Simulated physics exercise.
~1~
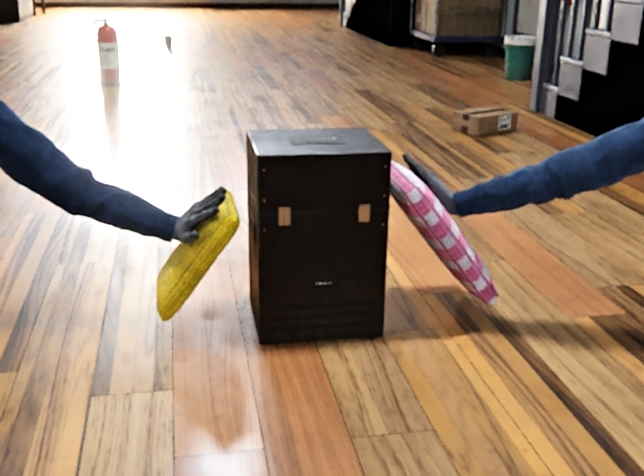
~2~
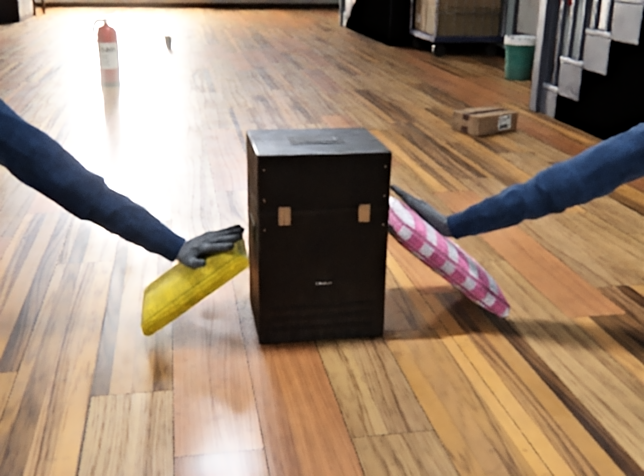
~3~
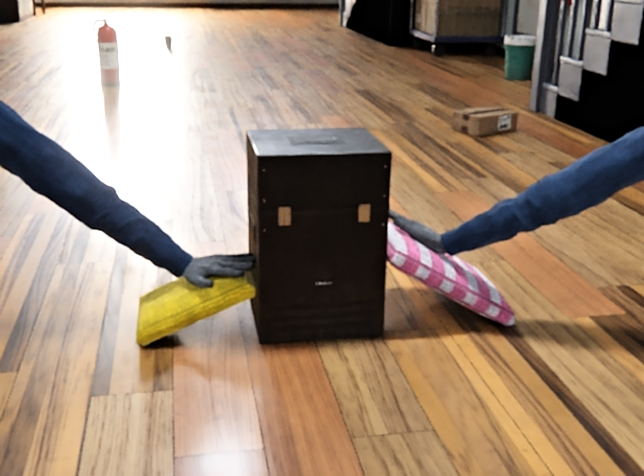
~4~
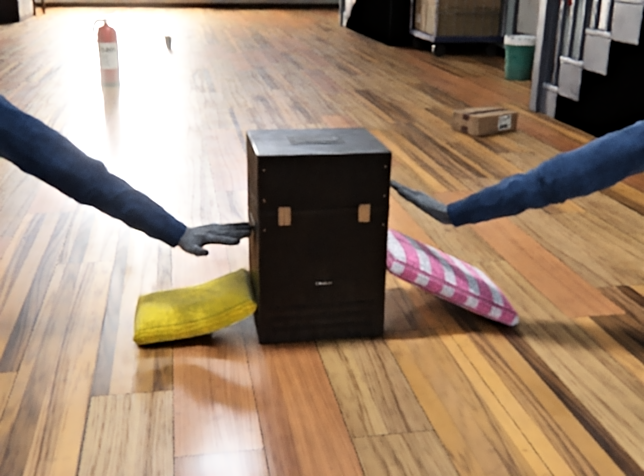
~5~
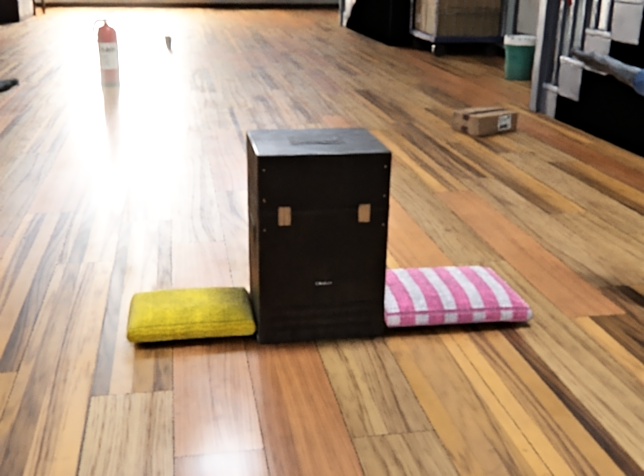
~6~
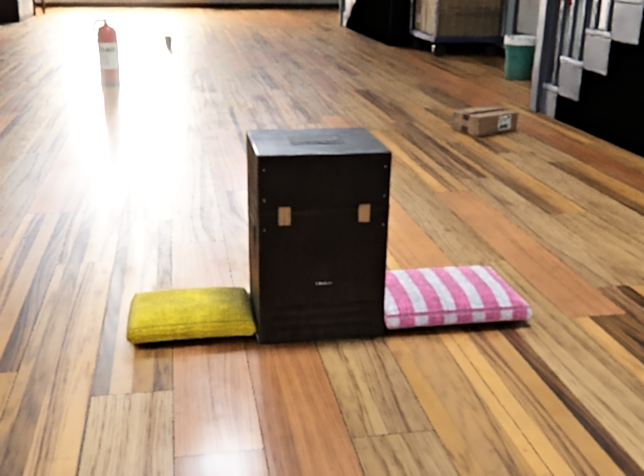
In the video, two hands lower a yellow soft bag and a pink-and-white checked pillow against the left and right sides of a black chest on a wooden floor, then let go and withdraw; both slump down and end lying flat beside it.
